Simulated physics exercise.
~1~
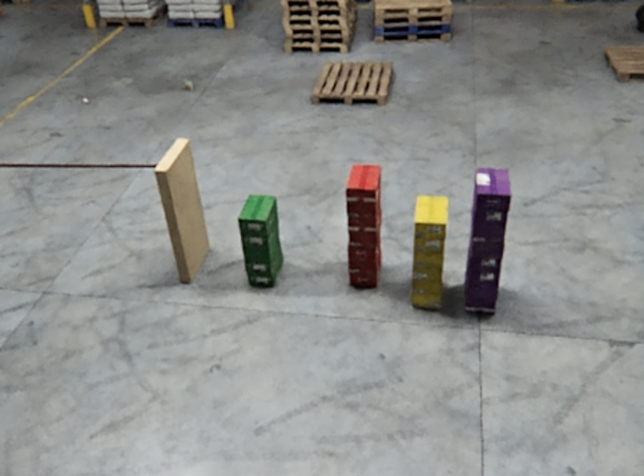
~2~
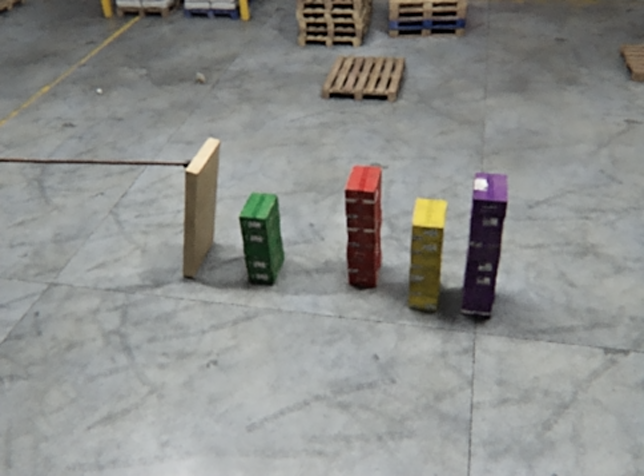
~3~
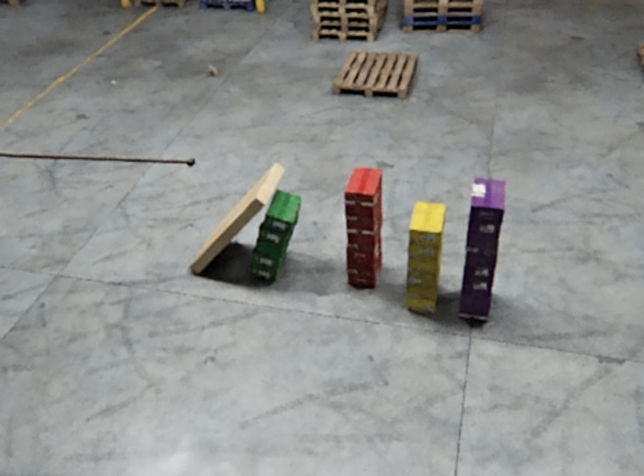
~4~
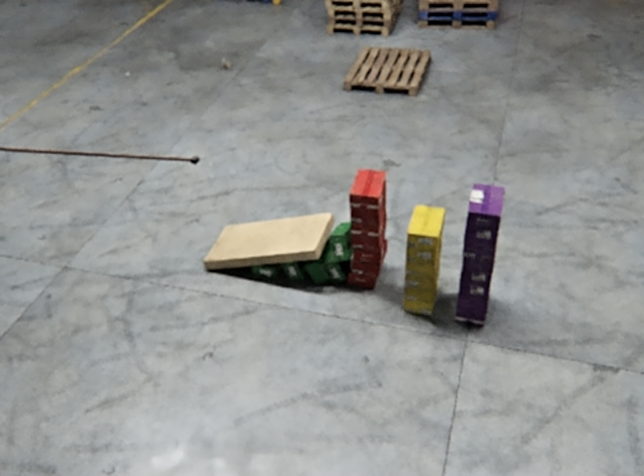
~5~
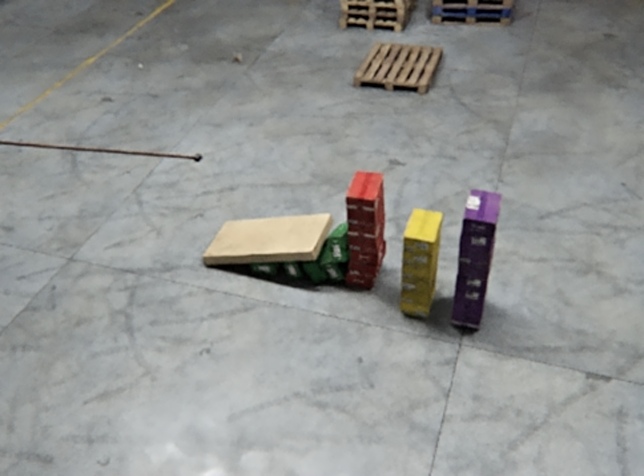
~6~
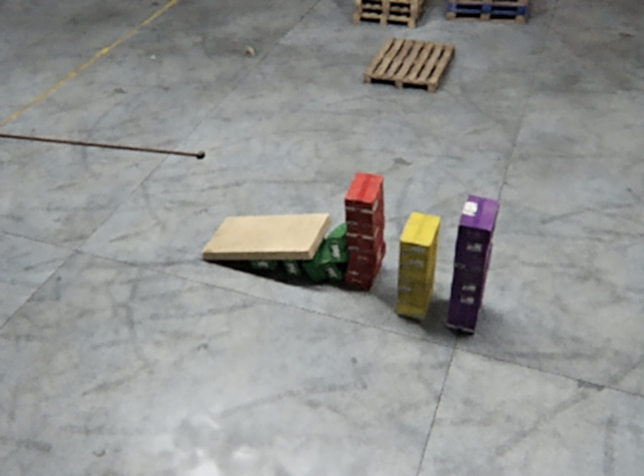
A pushed board topples the green stack, while the red, yellow and purple stacks stay standing.
